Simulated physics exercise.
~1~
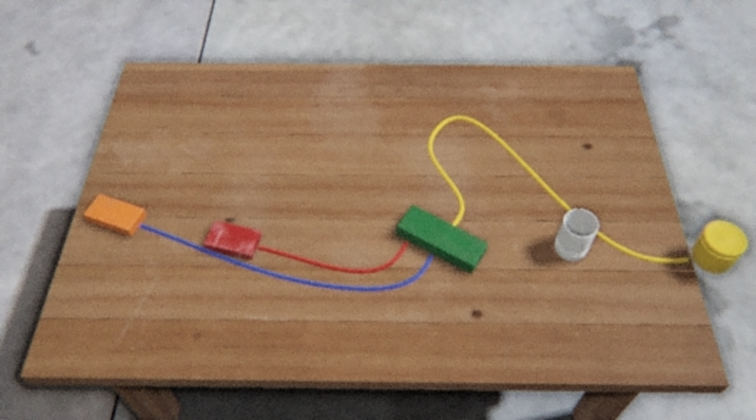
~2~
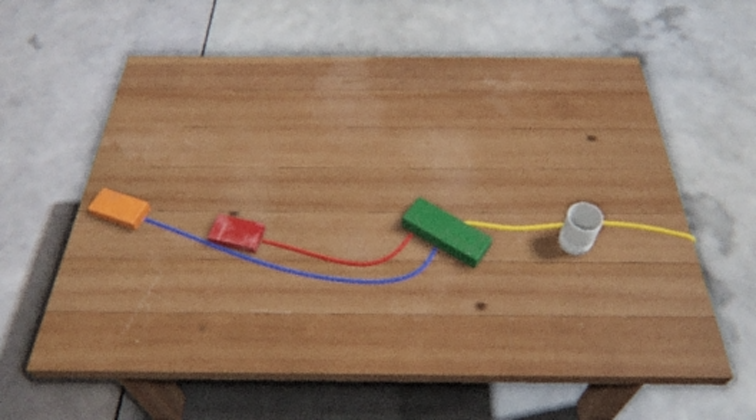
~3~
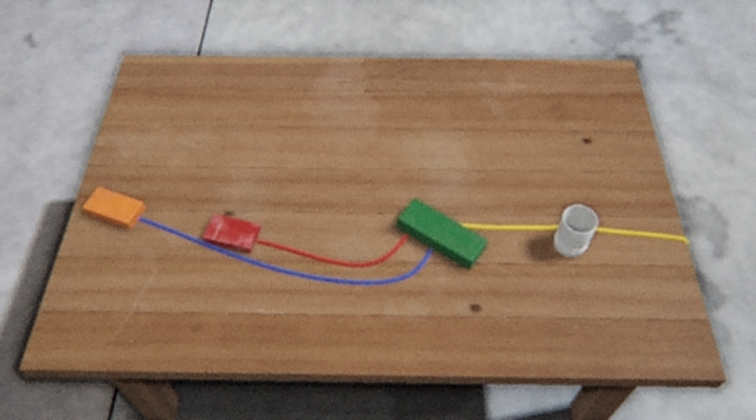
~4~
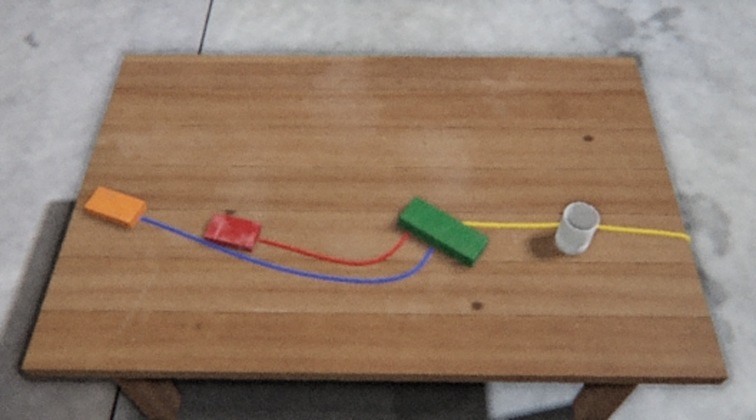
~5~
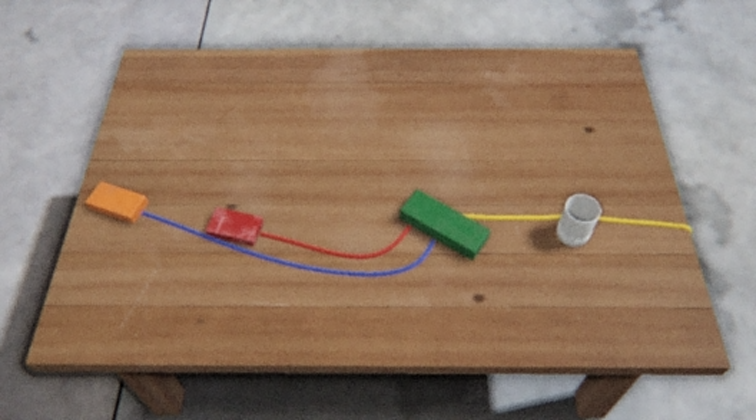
Wooden table with cables joined at a green strip, a yellow cylinder dropping off the right edge and pulling its cable taut.
